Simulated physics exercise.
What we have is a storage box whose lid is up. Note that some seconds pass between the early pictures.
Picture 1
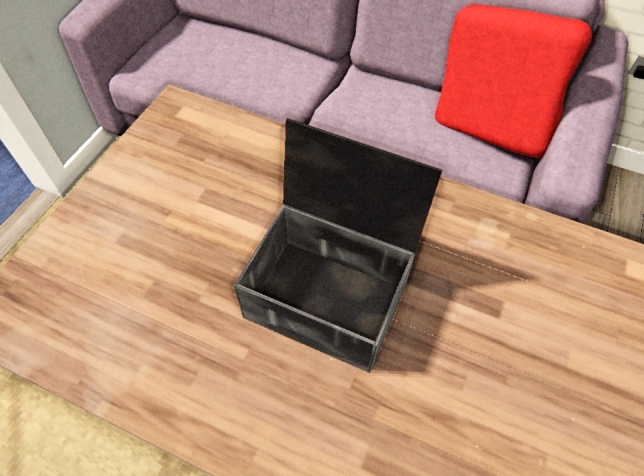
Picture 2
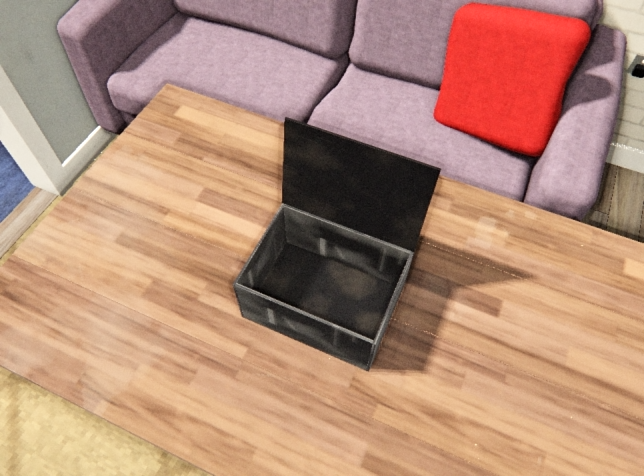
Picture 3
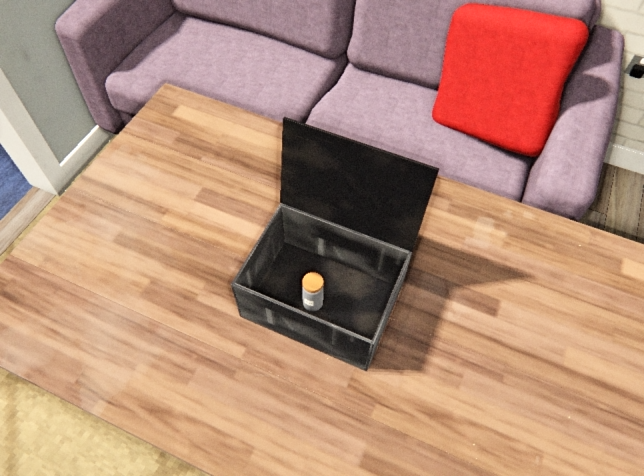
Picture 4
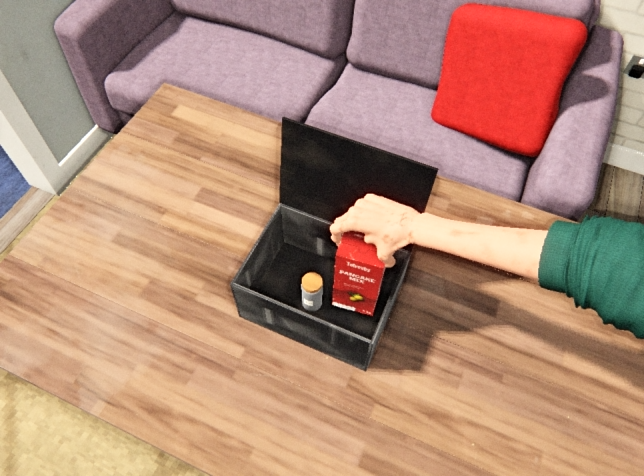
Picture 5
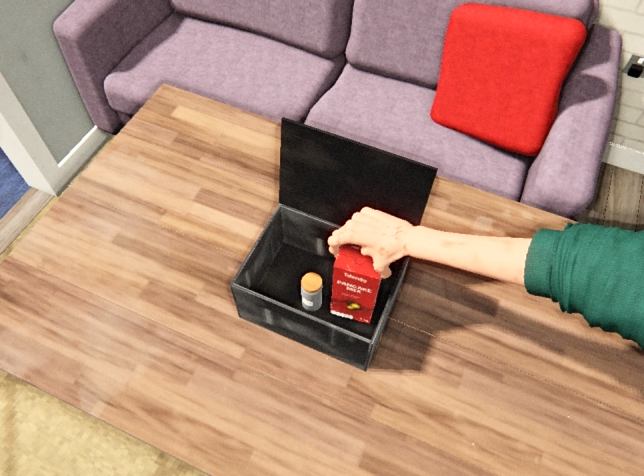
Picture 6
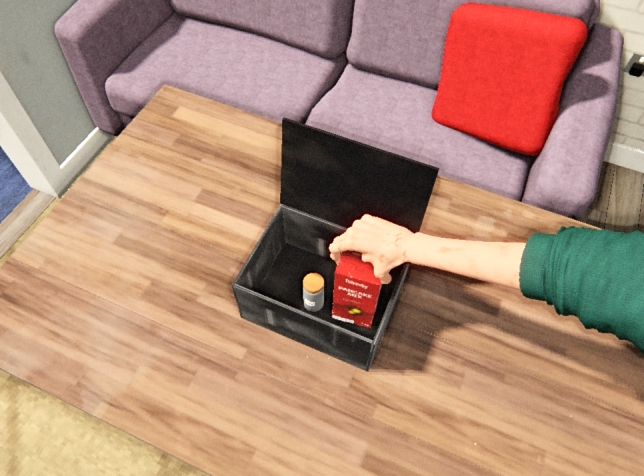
To begin with, an open black storage box sits empty on a wooden table before a purple sofa with a red cushion. A small grey shaker with an orange top then appears inside. Next, a green-sleeved arm reaches in from the right, lowering a red carton beside it and keeping hold.
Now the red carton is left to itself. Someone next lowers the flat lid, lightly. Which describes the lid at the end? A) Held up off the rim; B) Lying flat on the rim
Answer: A.
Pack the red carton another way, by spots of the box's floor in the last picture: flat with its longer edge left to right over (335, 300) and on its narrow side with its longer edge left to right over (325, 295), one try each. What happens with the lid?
The first time it seals the box, the second time it seals the box.
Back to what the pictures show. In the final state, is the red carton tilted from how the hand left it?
Once everything settles, the red carton keeps its original angle.
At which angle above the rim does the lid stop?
Lid angle from rim - close to 45°.
Then, 1.20 s past the last view, lid starting down.
Then, 1.50 s past the last view, lid 65° above the rim.
Then, 2.90 s past the last view, lid 46° above the rim.
Finally, lid 43° above the rim; both still in place. Final places as the last picture's camera would see them, red carton near (359, 289).
